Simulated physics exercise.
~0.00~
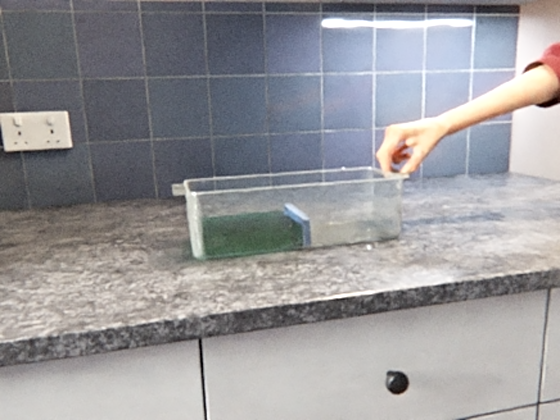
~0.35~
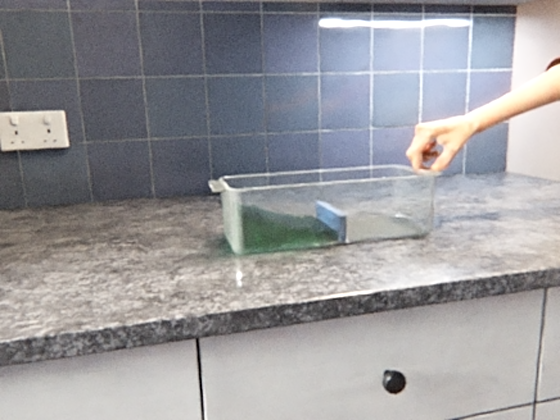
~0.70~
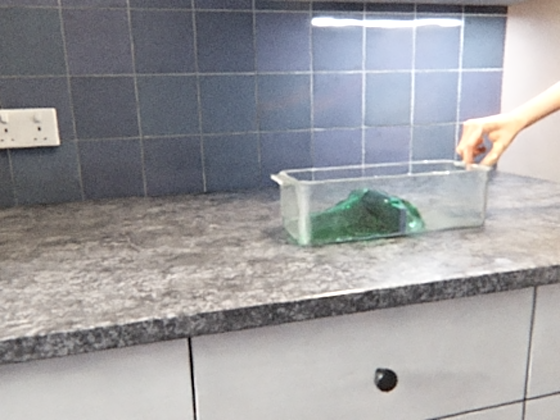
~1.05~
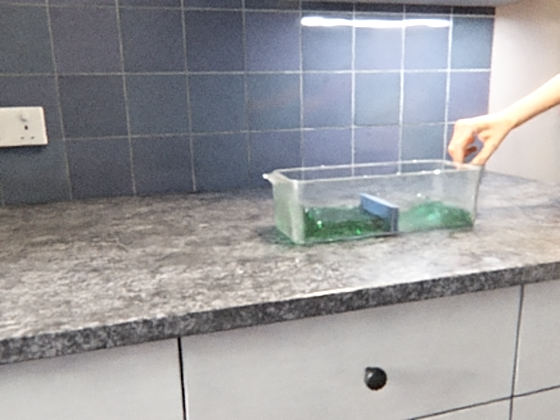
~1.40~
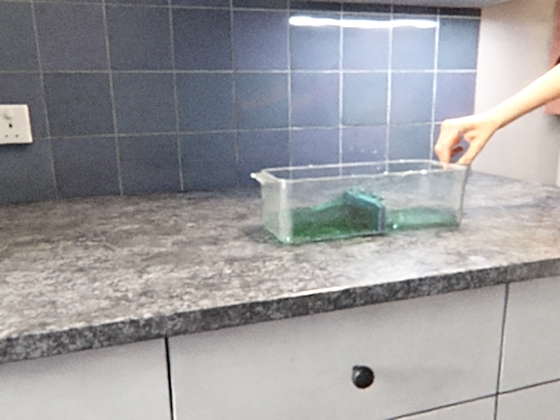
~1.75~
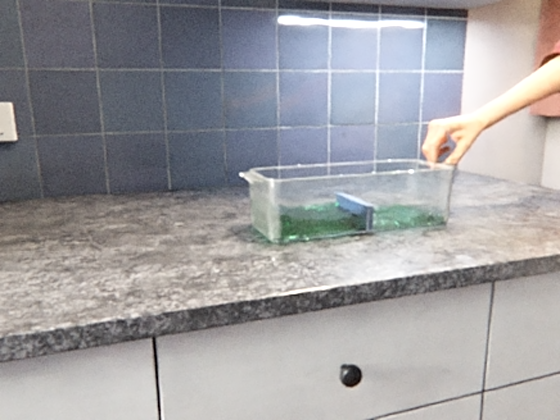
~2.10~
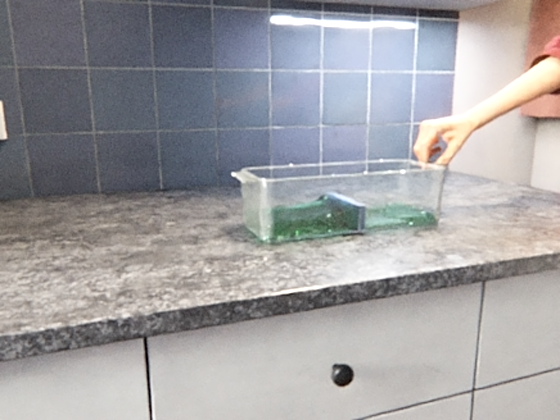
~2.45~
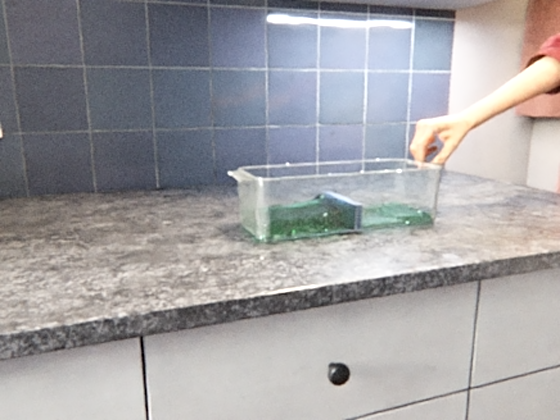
At the start, a clear food box sits on a grey stone counter against blue tiles, with green water to the left of a low blue wall and none to the right. A hand gripping the box's right end tugs it to the right. As the box slides, the water heaps up in a mound against the wall and surges over it. The box comes to rest, and green water now lies on both sides. The water rocks and gradually calms while the hand stays at the rim. Finally, the wall stands upright, with more water remaining on the left and none outside.
